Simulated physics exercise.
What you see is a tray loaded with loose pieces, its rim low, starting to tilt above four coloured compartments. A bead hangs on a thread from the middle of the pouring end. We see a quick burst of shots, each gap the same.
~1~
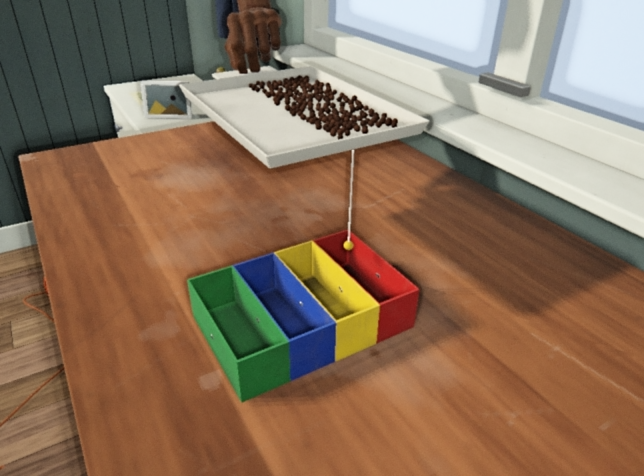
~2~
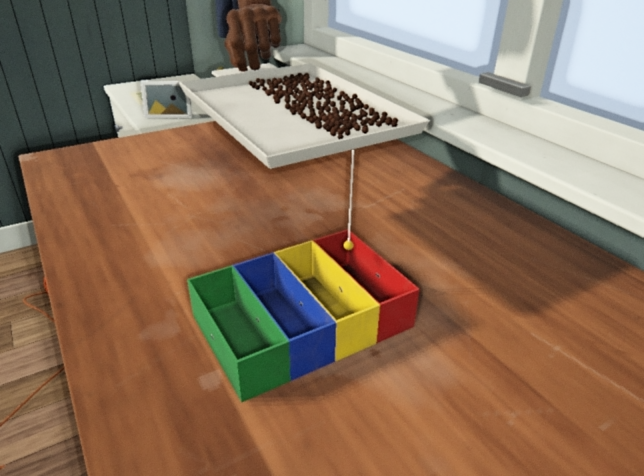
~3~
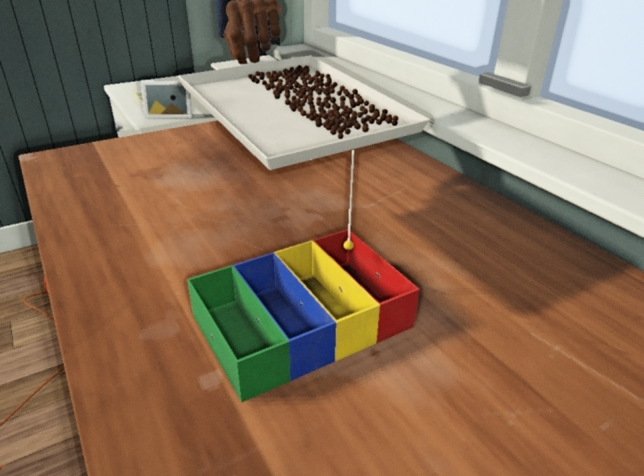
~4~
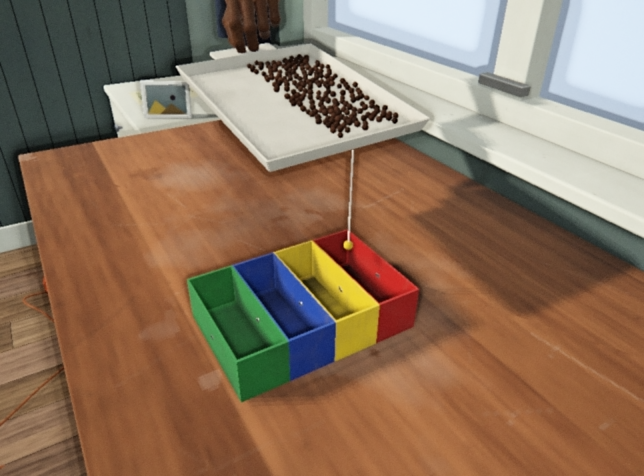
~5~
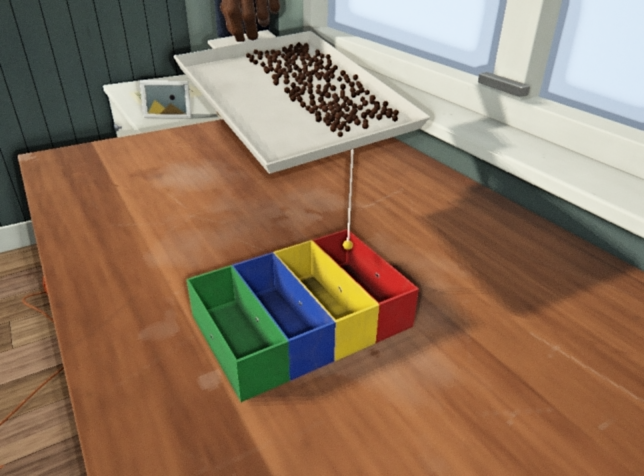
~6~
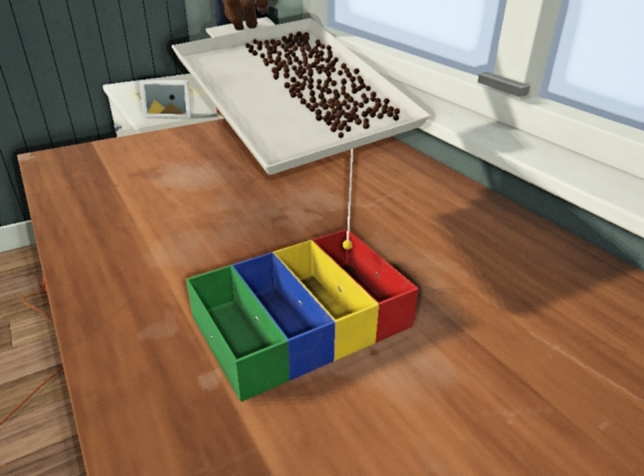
A hand slowly tilts a white tray of small brown berries above four coloured compartments.
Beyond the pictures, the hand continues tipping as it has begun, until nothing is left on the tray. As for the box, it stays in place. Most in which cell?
Blue cell.
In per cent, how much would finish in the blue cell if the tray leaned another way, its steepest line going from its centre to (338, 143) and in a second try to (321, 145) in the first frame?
Respectively 10 and 30 in a hundred.
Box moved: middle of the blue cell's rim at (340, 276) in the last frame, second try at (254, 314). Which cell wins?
It would be green the first time and the cell in yellow the second time.
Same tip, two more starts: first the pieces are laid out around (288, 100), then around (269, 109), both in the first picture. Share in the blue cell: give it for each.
The first start yields 60 per cent, the second 70 per cent.
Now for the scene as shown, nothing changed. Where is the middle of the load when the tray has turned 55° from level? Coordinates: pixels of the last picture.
Around (307, 158).
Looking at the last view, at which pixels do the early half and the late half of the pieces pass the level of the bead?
The leading part at (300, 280), the rest of it at (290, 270).
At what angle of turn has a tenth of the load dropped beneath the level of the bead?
That would be about 55 degrees from level.
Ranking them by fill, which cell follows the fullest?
That one is the yellow one.
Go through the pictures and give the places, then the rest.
Corners of the pouring end near (269, 153) and (422, 120), level; middle of the load near (310, 101), allspice berries; bead on its thread near (349, 245); green cell near (264, 368); blue cell near (313, 348); yellow cell near (357, 329); red cell near (397, 312), in the first frame.
Corners of the pouring end near (270, 154) and (422, 120), level; middle of the load near (310, 99), in the second frame.
Corners of the pouring end near (270, 155) and (423, 119), tipped barely, lowest at the left corner; middle of the load near (310, 94), in the third frame.
Corners of the pouring end near (270, 158) and (423, 117), tipped a little, lowest at the left corner; middle of the load near (310, 87), in the fourth frame.
Corners of the pouring end near (269, 160) and (423, 116), tipped a little, lowest at the left corner; middle of the load near (310, 80), in the fifth frame.
Corners of the pouring end near (269, 162) and (424, 114), tipped a little, lowest at the left corner; middle of the load near (310, 74); green cell near (263, 367); blue cell near (312, 347); yellow cell near (356, 329); red cell near (396, 312), in the sixth frame.
Shortly afterwards, tray tipped steeply; the bulk on the tray; a little in the blue cell; a little in the green cell; only a few in the yellow cell; a little falling or outside the box.
Next, tray tipped right over; a little on the tray; near a third in the blue cell; near a quarter in the yellow cell; a little in the green cell; a little in the red cell; a little falling or outside the box.
Some moments later, tray tipped past a quarter turn; near half in the blue cell; near a third in the yellow cell; a little in the green cell; a little in the red cell; only a few falling or outside the box.
In the end, tray tipped past a quarter turn; near half in the blue cell; near a third in the yellow cell; a little in the green cell; a little in the red cell; only a few outside the box.
